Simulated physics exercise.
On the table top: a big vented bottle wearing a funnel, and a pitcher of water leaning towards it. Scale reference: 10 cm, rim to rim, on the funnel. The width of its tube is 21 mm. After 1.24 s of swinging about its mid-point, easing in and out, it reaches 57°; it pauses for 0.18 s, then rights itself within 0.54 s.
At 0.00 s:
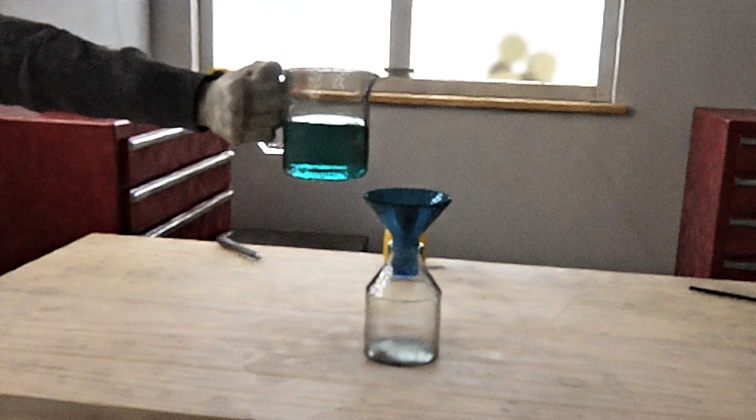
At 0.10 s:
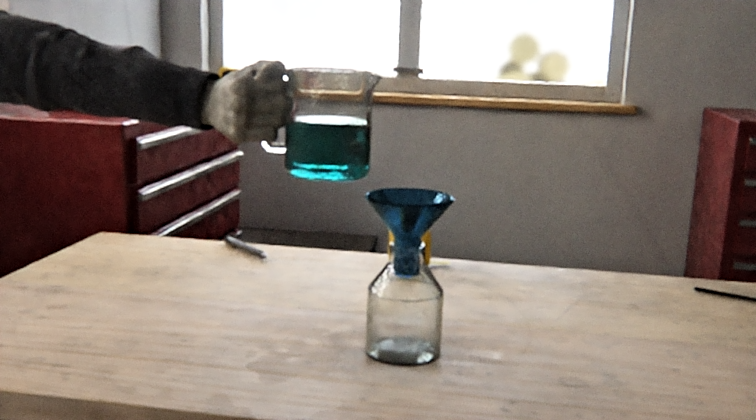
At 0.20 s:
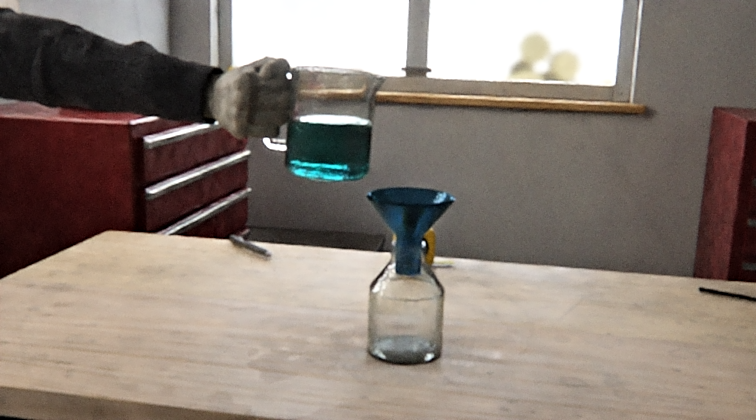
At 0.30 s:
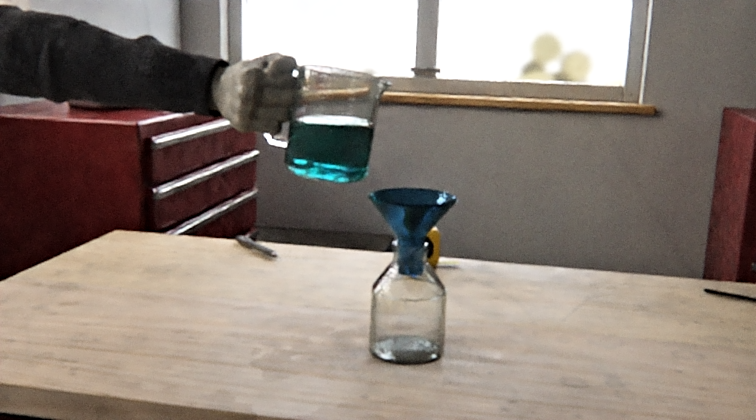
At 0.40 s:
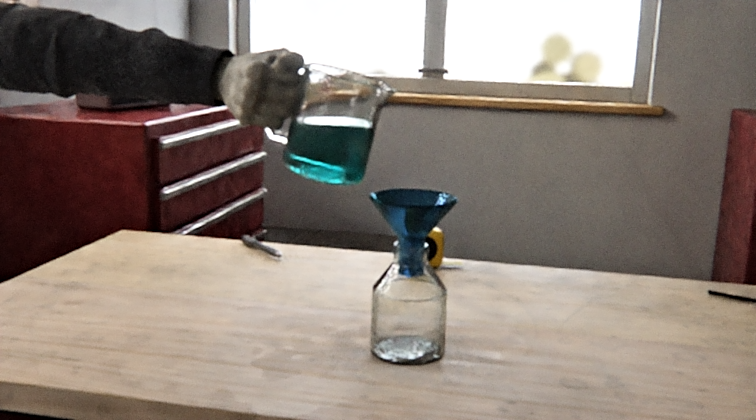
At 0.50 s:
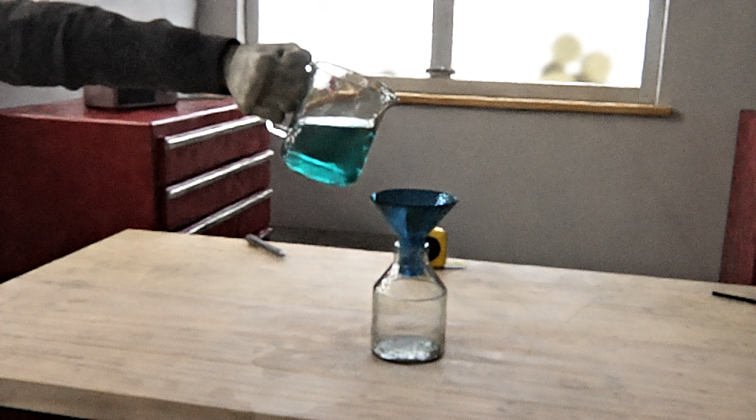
A clear pitcher of blue-green liquid, held by a gloved hand above a wooden table, started out level and gradually tilted to the right over a blue funnel sitting in an empty glass bottle.
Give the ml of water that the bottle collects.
Roughly 50 ml goes into the bottle.
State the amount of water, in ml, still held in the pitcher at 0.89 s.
480 ml.
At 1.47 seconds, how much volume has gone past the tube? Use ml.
The volume is close to 10 ml.
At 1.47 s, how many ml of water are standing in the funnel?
Roughly 20 ml.
Then, 0.89 s in, the tilt is 47° and 0 ml has passed the tube, 0 ml is in the funnel, 480 ml in the pitcher and 0 ml has missed.
Then, 1.17 s in, the tilt is 57° and 0 ml has passed the tube, 5 ml is in the funnel, 465 ml in the pitcher and 0 ml has missed.
Then, 1.47 s in, the tilt is 56° and 15 ml has passed the tube, 20 ml is in the funnel, 435 ml in the pitcher and 0 ml has missed.
Then, 1.80 s in, the tilt is 12° and 35 ml has passed the tube, 15 ml is in the funnel, 425 ml in the pitcher and 5 ml has missed.
Finally, 50 ml has passed the tube, 0 ml is in the funnel, 425 ml in the pitcher and 5 ml has missed.
